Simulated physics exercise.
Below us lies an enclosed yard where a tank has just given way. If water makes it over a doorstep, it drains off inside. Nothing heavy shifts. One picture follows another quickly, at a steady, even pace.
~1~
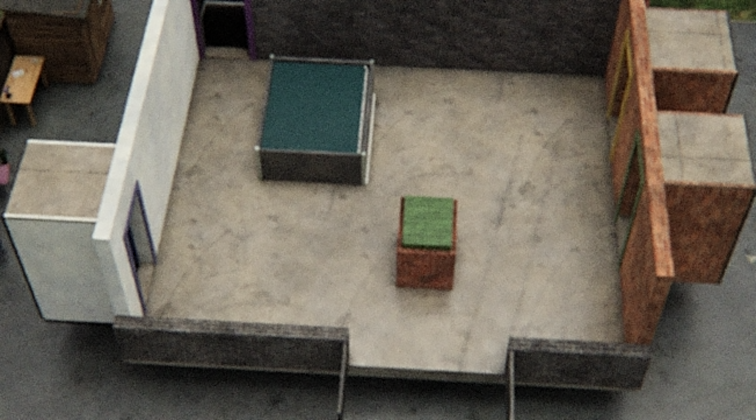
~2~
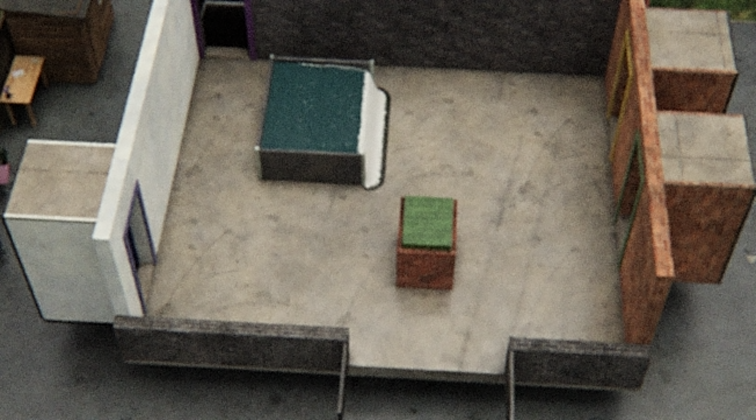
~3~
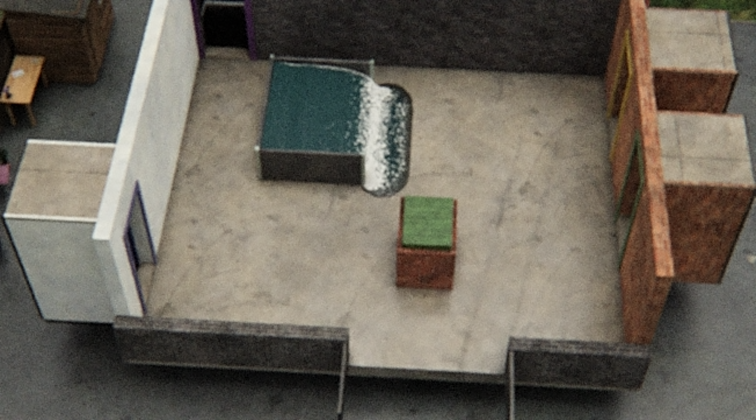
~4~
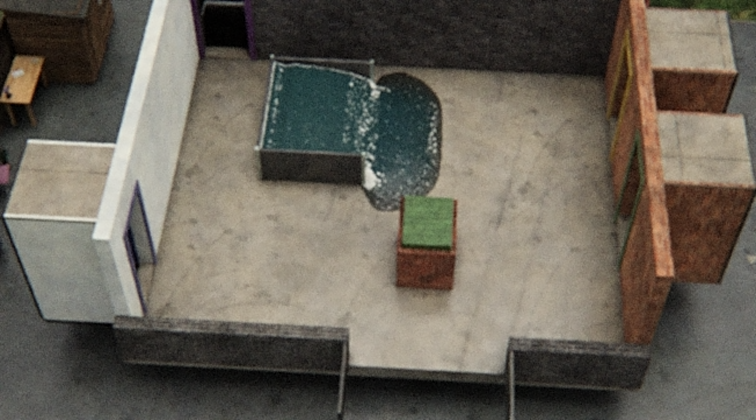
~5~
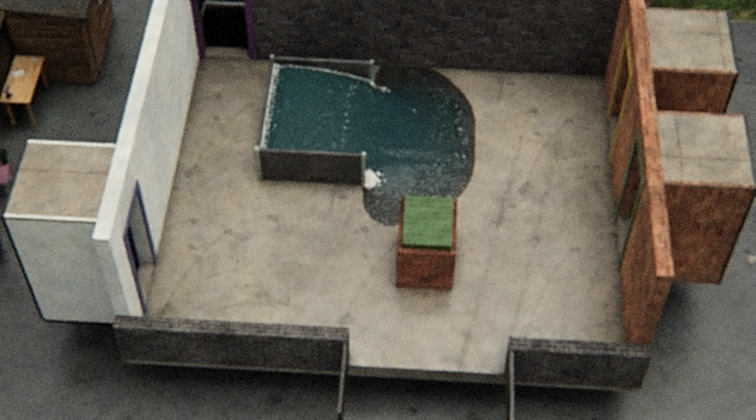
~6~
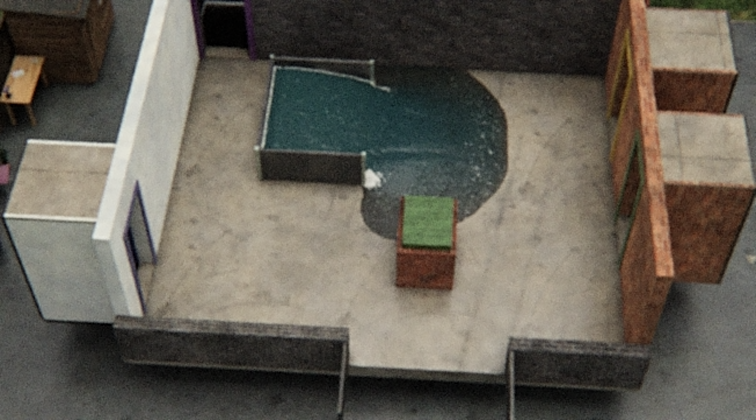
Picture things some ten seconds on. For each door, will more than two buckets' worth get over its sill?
Blue door: At most two buckets; yellow door: Over two buckets; green door: At most two buckets; purple door: At most two buckets.
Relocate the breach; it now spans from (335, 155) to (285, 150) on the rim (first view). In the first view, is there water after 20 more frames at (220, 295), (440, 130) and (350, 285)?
Taking the spots in turn: Swamped, untouched and swamped.
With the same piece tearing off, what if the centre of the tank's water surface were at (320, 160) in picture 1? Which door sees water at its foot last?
Note: The one in purple.
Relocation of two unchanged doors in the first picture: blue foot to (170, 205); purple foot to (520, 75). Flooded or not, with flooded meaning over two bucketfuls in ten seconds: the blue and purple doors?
Note - blue ends up short of it; purple ends up above it.
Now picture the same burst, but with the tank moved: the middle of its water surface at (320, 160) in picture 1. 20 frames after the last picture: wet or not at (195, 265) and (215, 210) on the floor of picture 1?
Taking them in the order given, I'd call it not reached and then not reached.
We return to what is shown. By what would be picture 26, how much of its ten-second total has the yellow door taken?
It comes to around 85 percent of the ten-second total.
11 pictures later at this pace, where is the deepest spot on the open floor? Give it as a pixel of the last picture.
My best guess is roughly (589, 89).
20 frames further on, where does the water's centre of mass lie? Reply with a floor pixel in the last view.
Close to (498, 164).
A moment on, water covers 35 % of the floor; the blue door not reached, the yellow door under two buckets in, the green door not reached, the purple door not reached.
Next, water covers 40 % of the floor; the blue door not reached, the yellow door far over two buckets in, the green door wet at the sill, nothing in, the purple door not reached.
Then, water covers 45 % of the floor; the blue door not reached, the yellow door far over two buckets in, the green door wet at the sill, nothing in, the purple door not reached.
Later, water covers 60 % of the floor; the blue door not reached, the yellow door far over two buckets in, the green door wet at the sill, nothing in, the purple door not reached.
In the end, water covers 90 % of the floor; the blue door under two buckets in, the yellow door far over two buckets in, the green door wet at the sill, nothing in, the purple door wet at the sill, nothing in.
